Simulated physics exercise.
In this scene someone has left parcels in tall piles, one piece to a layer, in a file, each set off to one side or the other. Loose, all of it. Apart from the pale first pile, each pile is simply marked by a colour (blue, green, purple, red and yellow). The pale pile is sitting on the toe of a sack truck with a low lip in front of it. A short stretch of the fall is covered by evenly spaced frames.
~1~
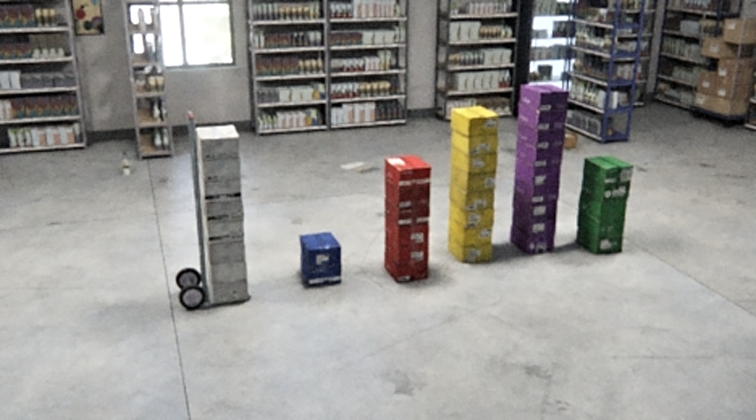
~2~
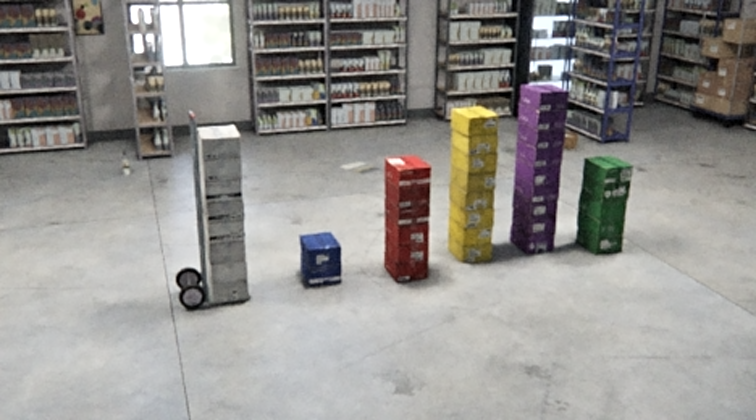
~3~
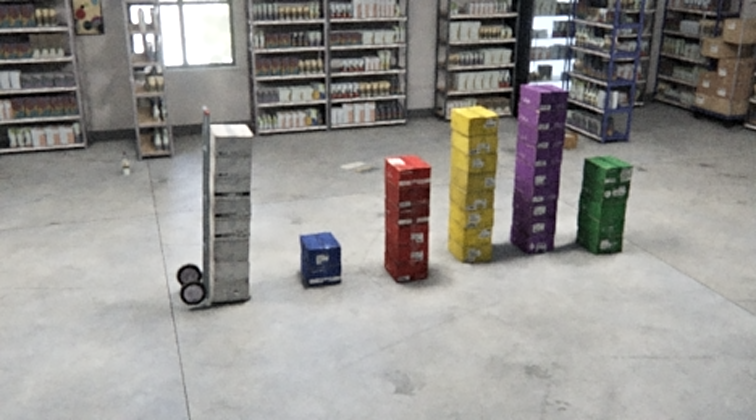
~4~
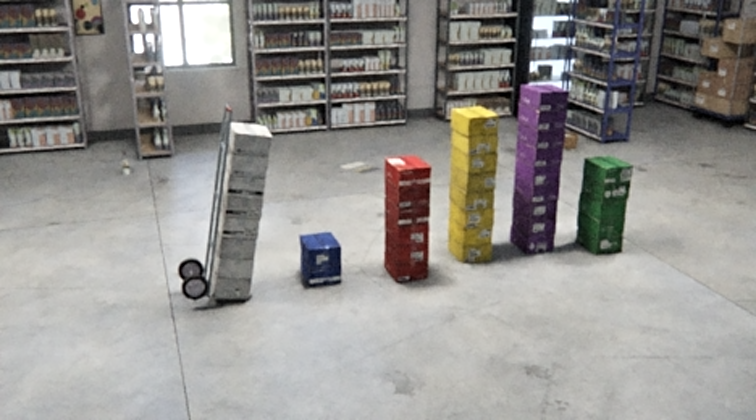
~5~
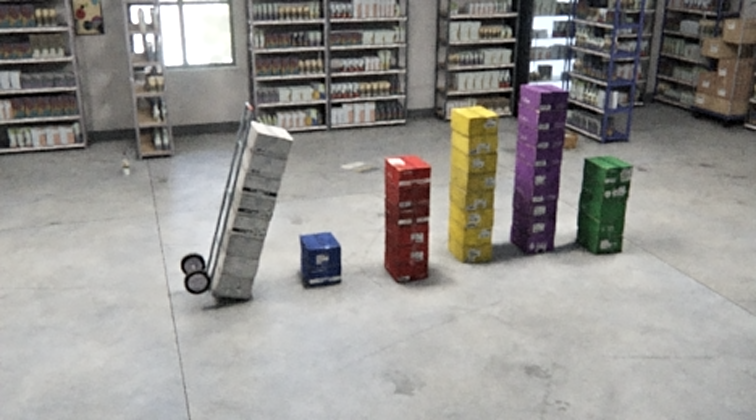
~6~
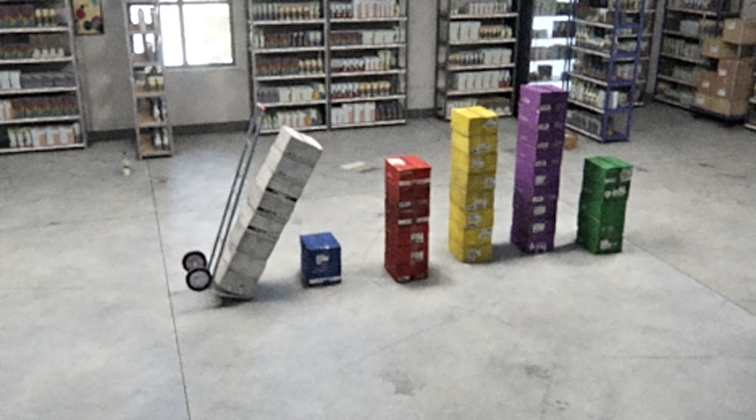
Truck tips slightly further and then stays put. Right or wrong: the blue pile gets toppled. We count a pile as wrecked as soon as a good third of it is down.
Wrong.
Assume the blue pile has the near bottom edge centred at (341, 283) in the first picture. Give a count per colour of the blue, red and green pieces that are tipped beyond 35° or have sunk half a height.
The counts are blue 0, red 0, green 0.
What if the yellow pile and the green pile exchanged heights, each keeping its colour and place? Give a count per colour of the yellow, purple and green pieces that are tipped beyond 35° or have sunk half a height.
Yellow 0, purple 0, green 0.
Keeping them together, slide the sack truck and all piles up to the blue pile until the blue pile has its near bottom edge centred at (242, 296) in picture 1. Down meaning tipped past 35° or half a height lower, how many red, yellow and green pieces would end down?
Result - red at 0, yellow at 0, green at 0.
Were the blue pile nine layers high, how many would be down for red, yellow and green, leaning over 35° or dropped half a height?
Going pile by pile: Red 5, yellow 7, green 4.
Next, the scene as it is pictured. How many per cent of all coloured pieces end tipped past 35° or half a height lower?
Some 0 per cent of them.
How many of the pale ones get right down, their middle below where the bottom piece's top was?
Altogether it is 5.
Just after the last frame, 8 of the pale pile down; none of the 2 blue parcels down (0 of 30 in all colours); top blue parcel unmoved.
A moment on, 8 of the pale pile down; none of the 2 blue parcels down (0 of 30 in all colours); top blue parcel moved a little; top red parcel tilted barely.
When it is over, 7 of the pale pile down; none of the 2 blue parcels down (0 of 30 in all colours); top blue parcel moved a little; top red parcel moved a little. In pixels of the last frame, middles, top blue parcel near (322, 249), top red parcel near (414, 171).
